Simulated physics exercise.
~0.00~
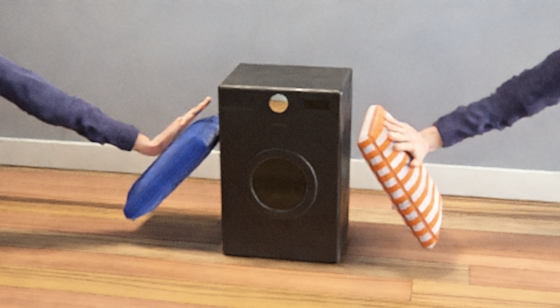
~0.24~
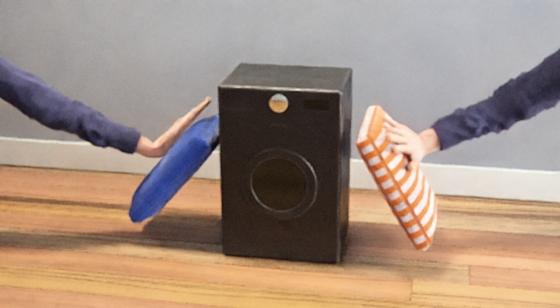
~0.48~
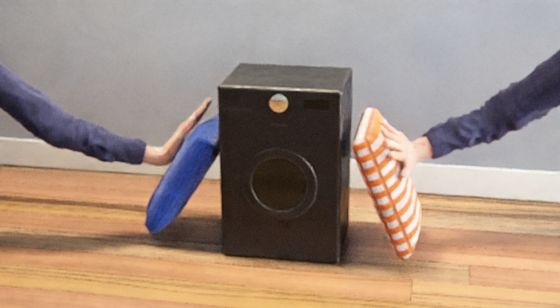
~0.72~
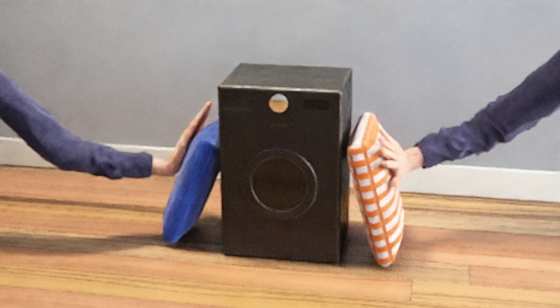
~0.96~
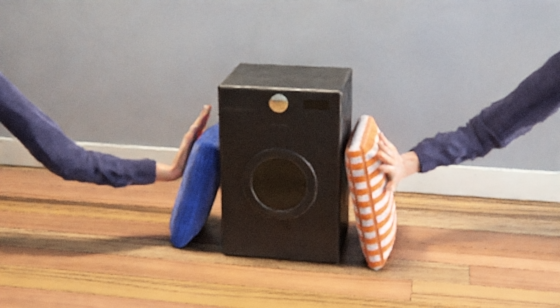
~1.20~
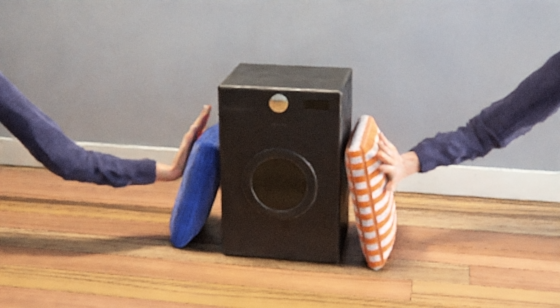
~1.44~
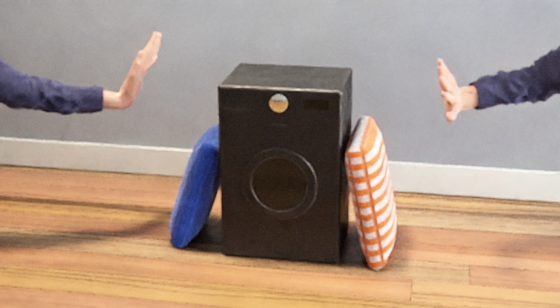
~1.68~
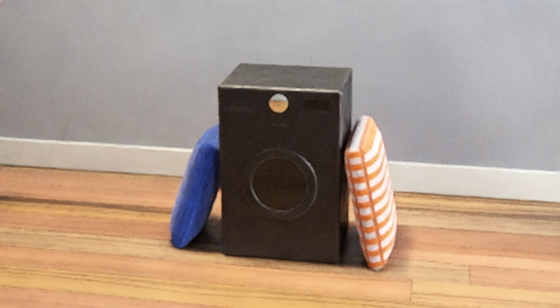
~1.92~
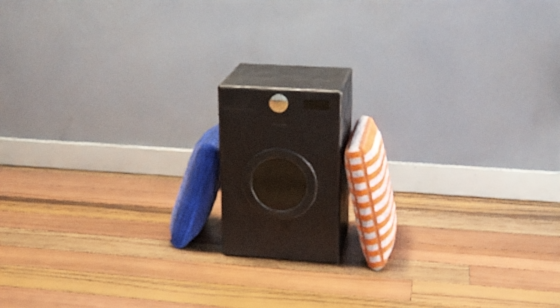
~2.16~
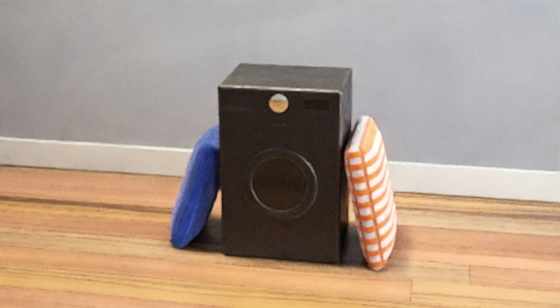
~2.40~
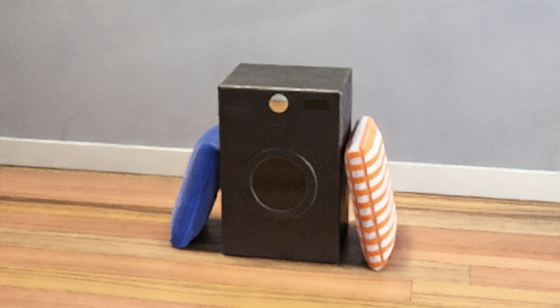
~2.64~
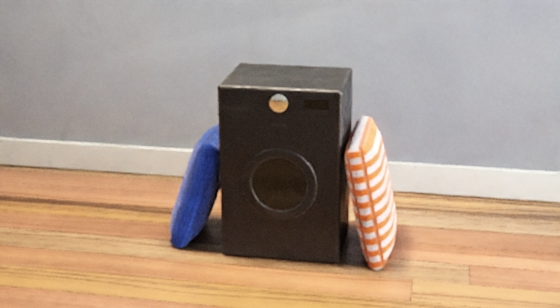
On a wooden floor, two hands leaning a blue cushion and an orange checked cushion against a black machine, withdrawing, both staying propped.
